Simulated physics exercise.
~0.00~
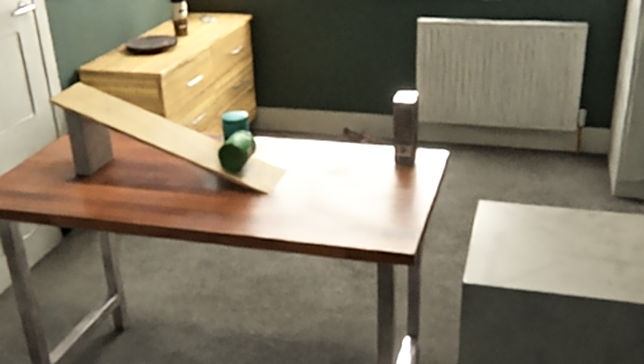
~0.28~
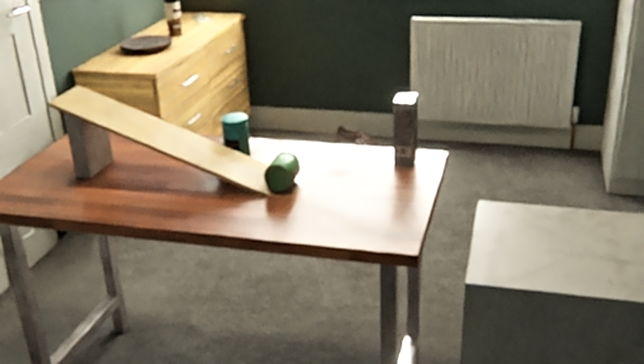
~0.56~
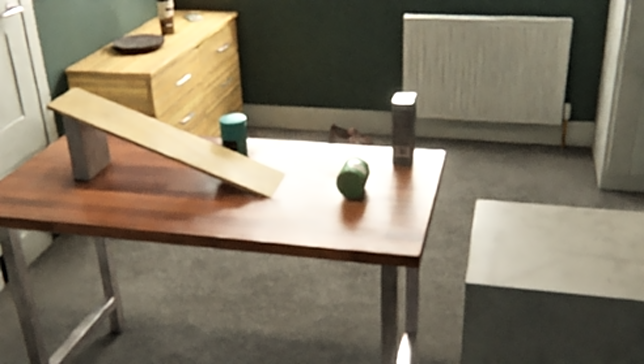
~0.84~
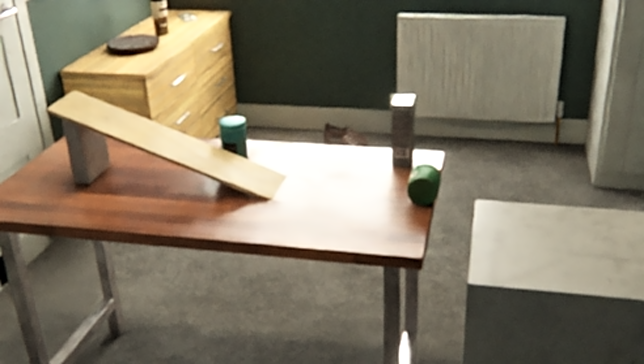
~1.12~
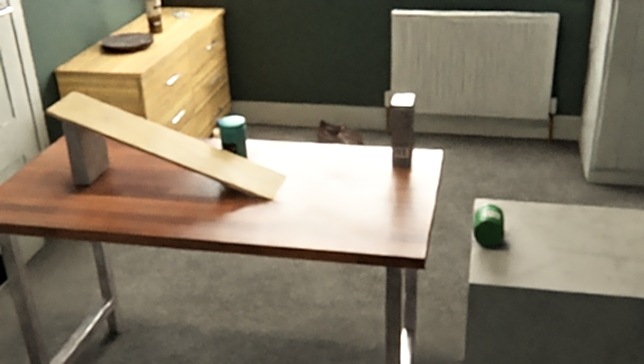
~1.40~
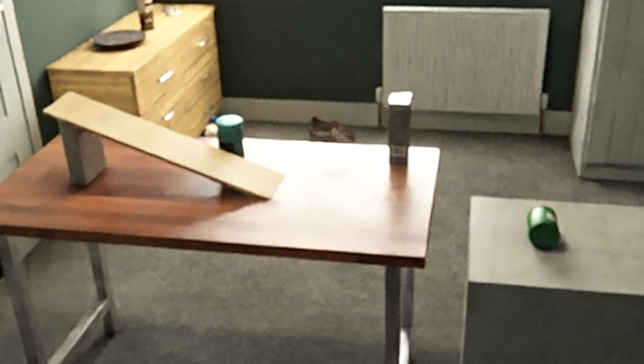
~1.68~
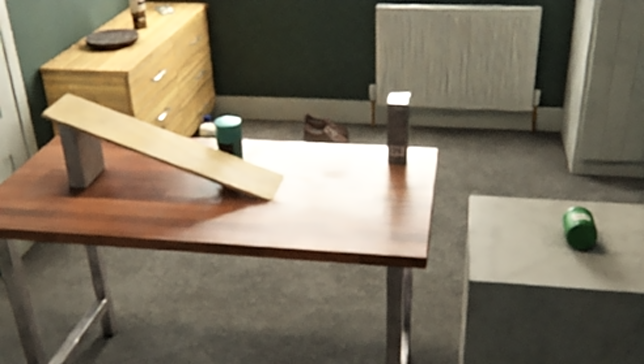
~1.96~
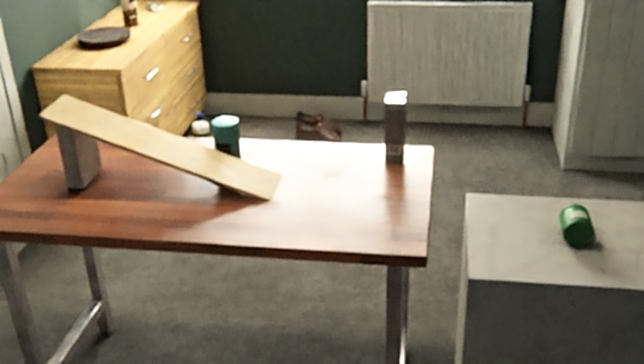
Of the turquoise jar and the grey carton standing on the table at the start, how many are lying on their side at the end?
None of them are lying down at the end, as the turquoise jar and the grey carton both still stand upright on the table.
